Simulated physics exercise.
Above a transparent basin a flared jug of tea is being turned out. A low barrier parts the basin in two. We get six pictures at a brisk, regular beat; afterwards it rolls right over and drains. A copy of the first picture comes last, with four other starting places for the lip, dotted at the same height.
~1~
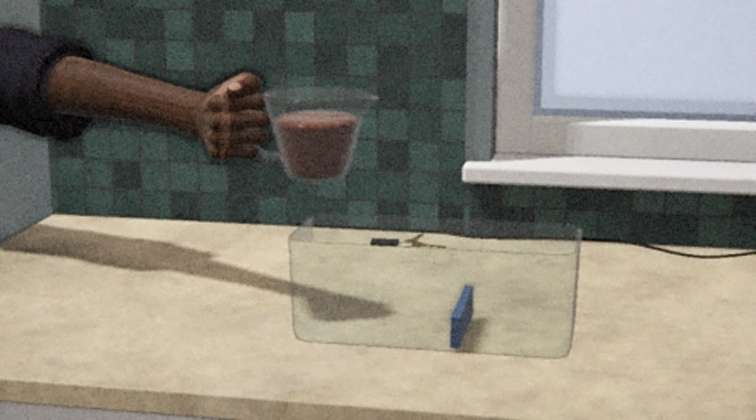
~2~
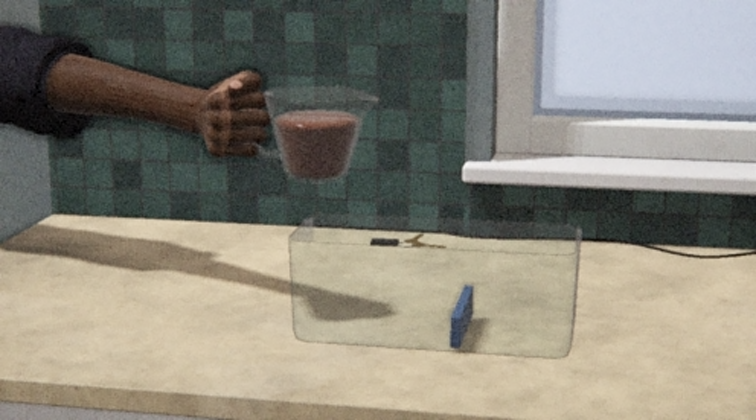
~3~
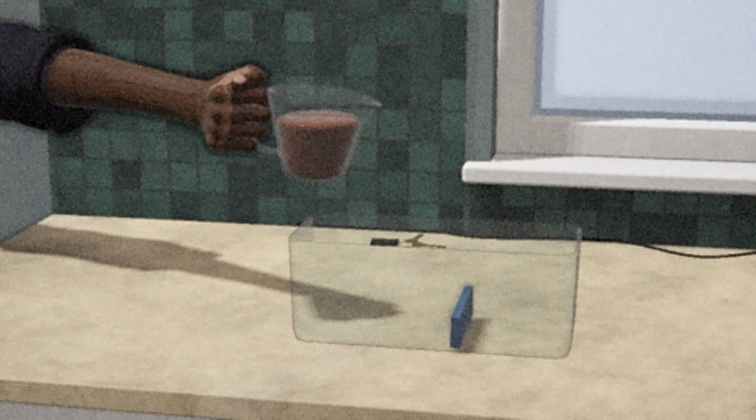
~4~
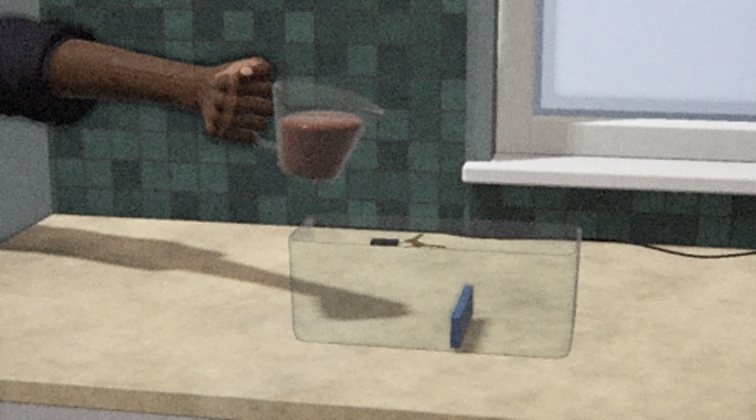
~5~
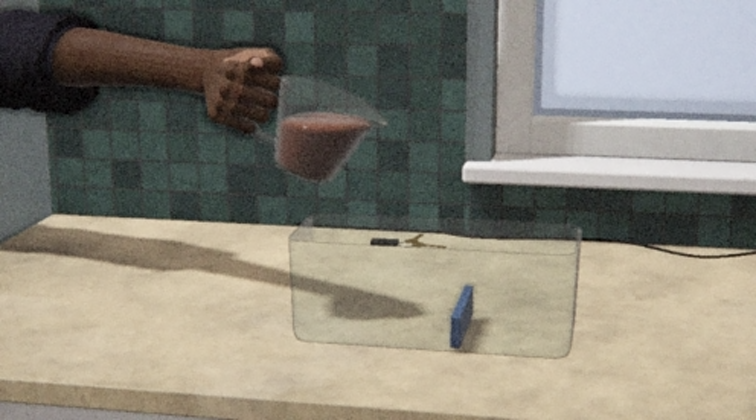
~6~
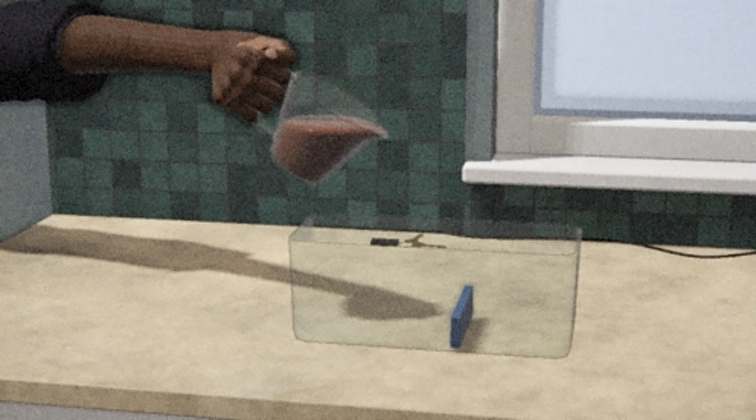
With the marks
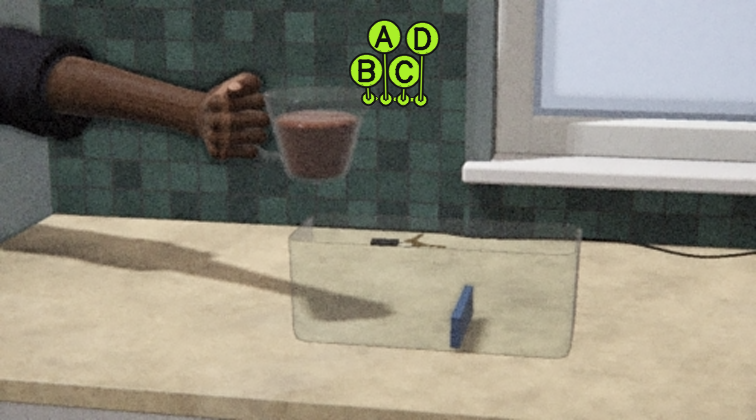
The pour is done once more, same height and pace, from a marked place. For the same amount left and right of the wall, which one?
Take D.
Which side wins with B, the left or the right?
More ends on the left.
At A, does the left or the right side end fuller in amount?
More ends on the left.
In lime, A at (385, 98); B at (368, 98); C at (403, 99); D at (420, 100).
For spot A, about 94 % ends left of the wall and 5 % right of it.
For spot B, about 94 % ends left of the wall and 6 % right of it.
For spot C, about 85 % ends left of the wall and 14 % right of it.
For spot D, about 48 % ends left of the wall and 52 % right of it.
